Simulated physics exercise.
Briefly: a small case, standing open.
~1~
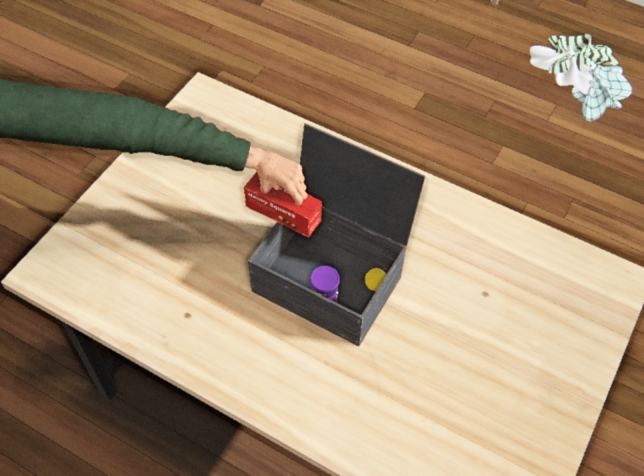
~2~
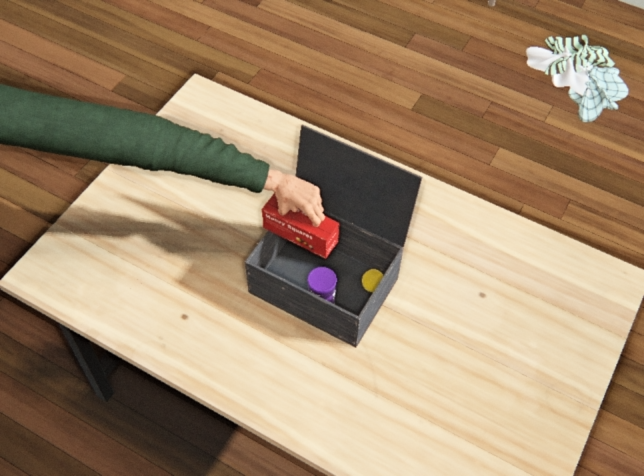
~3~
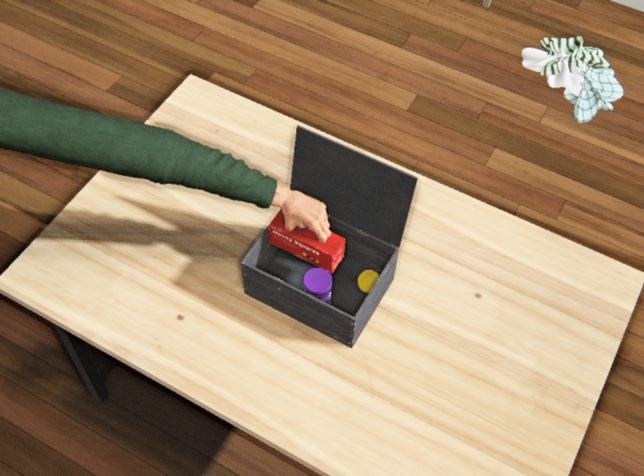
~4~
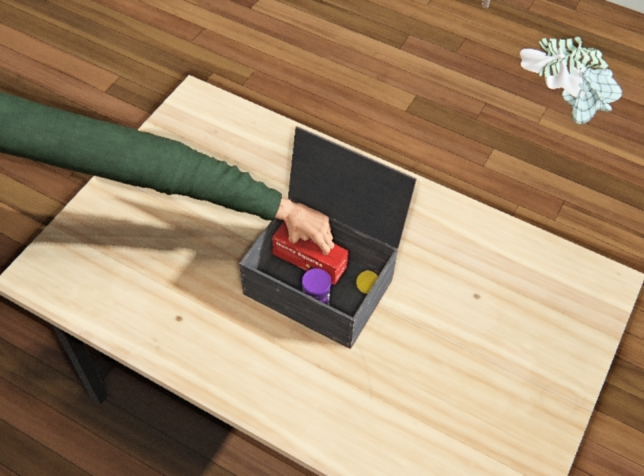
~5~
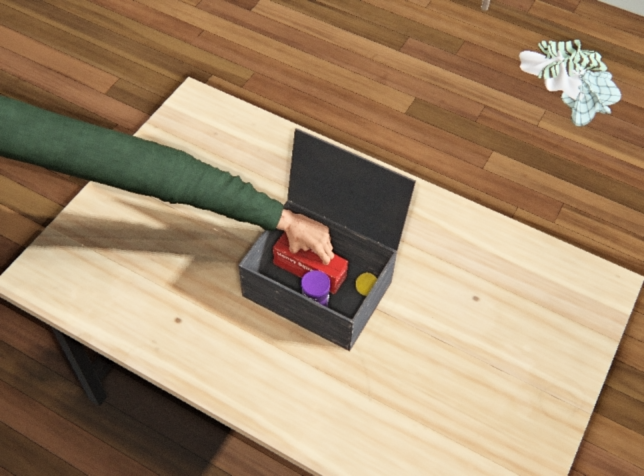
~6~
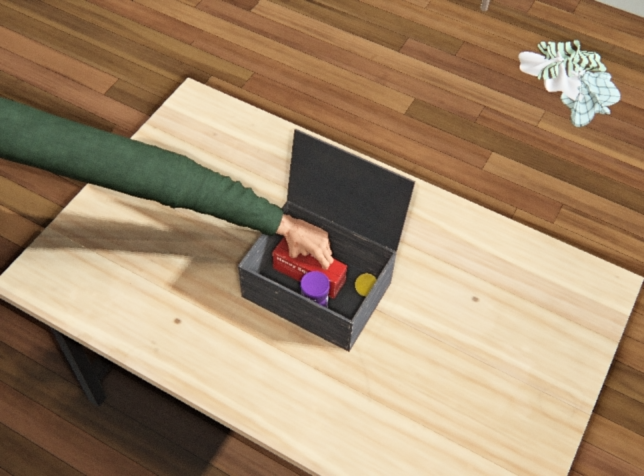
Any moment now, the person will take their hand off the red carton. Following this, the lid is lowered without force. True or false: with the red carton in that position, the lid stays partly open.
False, the lid closes.
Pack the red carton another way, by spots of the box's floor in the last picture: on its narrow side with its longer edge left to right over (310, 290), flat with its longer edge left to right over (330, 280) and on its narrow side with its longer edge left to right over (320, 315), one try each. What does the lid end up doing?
Try 1: Lid goes down; try 2: Lid goes down; try 3: Lid stays raised.
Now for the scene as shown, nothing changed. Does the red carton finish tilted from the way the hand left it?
Well, it stays just as set.
Then, 1.50 s later than the last frame, lid 66° above the rim.
Then, 1.90 s later than the last frame, lid 25° above the rim.
When it is over, lid shut; all 3 as before. End places, in pixels of the last picture, red carton near (310, 267).
